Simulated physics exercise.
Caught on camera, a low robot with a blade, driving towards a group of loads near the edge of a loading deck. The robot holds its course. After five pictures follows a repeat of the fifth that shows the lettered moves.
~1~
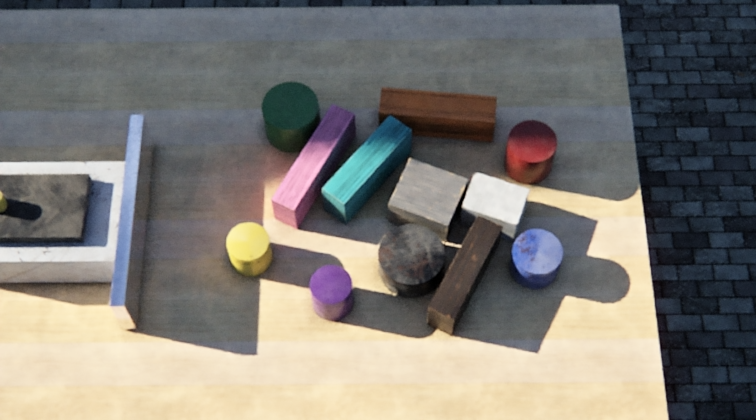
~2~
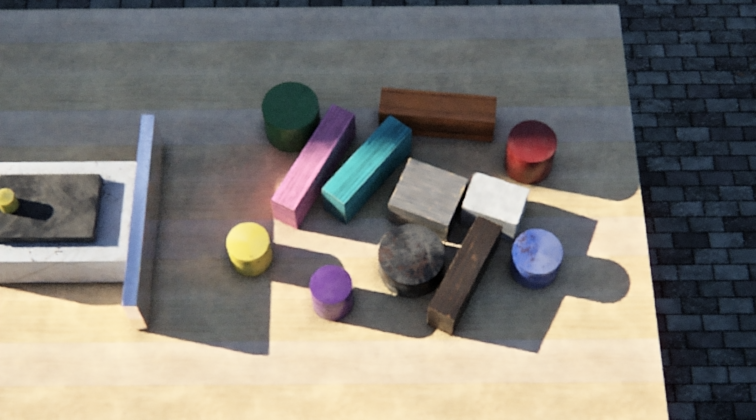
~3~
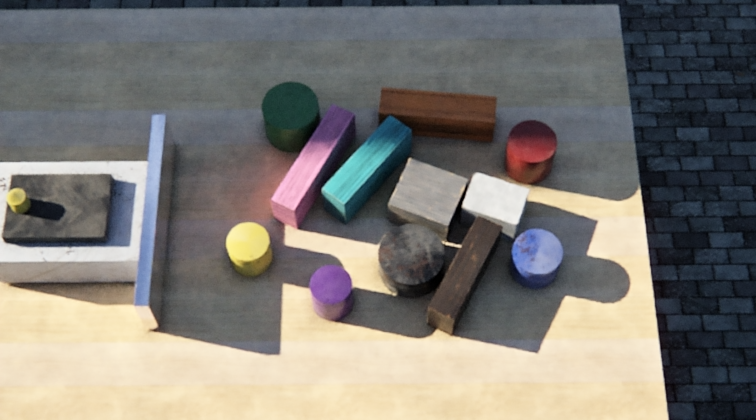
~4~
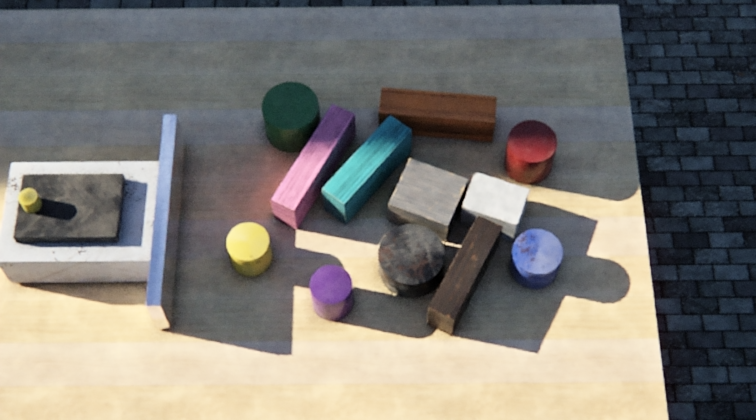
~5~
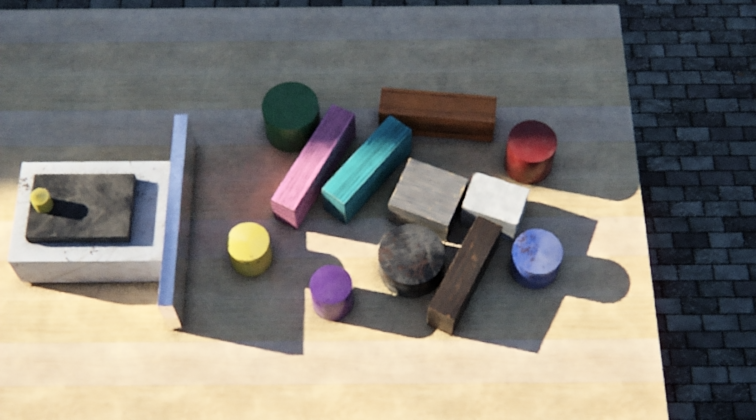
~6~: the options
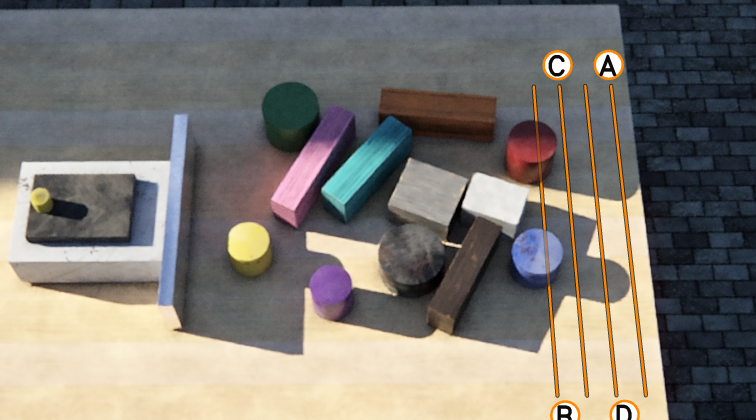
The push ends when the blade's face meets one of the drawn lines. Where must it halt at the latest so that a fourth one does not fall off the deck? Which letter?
Line B.
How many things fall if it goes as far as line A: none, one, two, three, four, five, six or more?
In all, six or more.
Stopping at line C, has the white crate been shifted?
Yes.
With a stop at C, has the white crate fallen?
Yes.
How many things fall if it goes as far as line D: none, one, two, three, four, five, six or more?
By then, six or more.
On the marked copy, A at (627, 230); B at (545, 231); C at (572, 231); D at (600, 230).
Following B. Soon after the start, robot (223, 206); green canister (305, 109); pink stick (338, 164).
Later, robot (356, 205); blue canister (608, 280); white crate (592, 206).
In the end, robot (461, 204); white crate over the edge; blue canister over the edge; two fallen.
As for the rest, A drops nine; C drops five; D drops six.
